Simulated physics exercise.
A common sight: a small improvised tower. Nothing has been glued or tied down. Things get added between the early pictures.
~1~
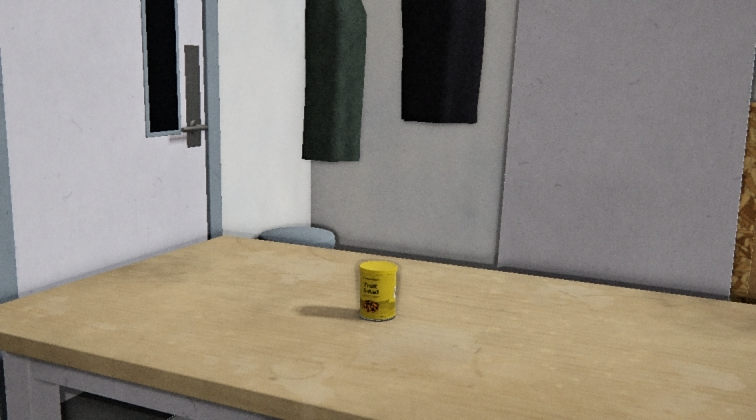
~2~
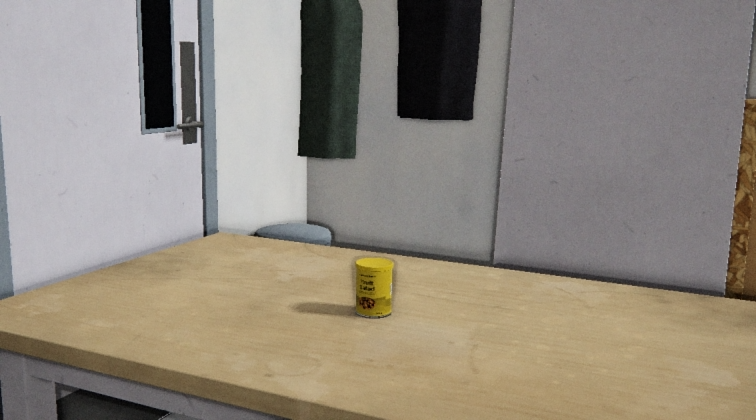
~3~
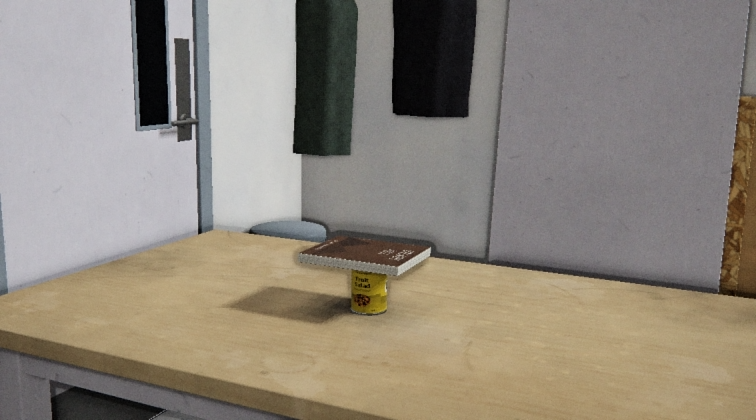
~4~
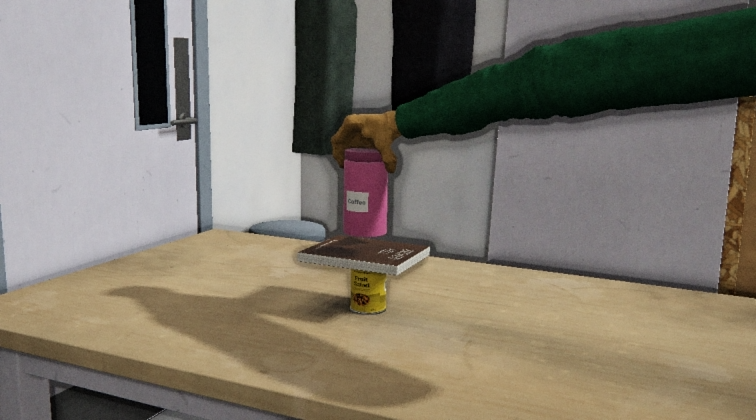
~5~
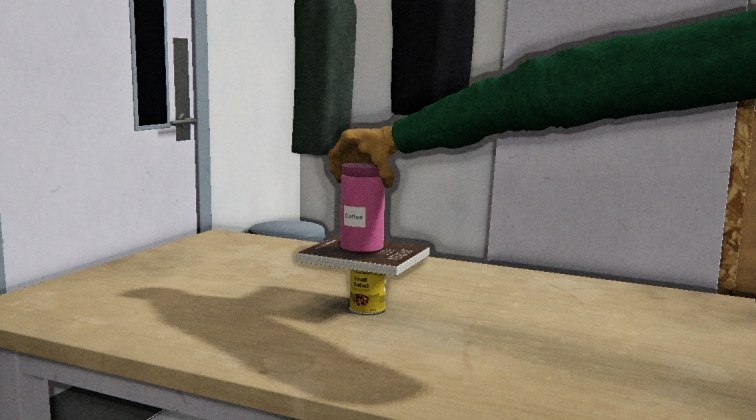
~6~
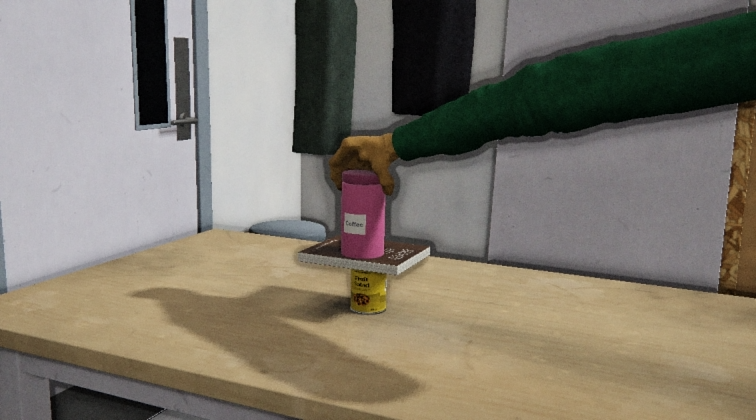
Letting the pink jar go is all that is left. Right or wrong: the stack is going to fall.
Wrong, it stays up.
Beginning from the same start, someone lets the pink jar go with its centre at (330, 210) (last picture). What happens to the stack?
Outcome: Collapse.
Then, 0.80 s on from there, no change.
Then, 1.70 s on from there, pink jar resting near (362, 214).
In the end, all 3 unmoved. At the end, from the last picture's camera, pink jar near (363, 215). The stack stays up.
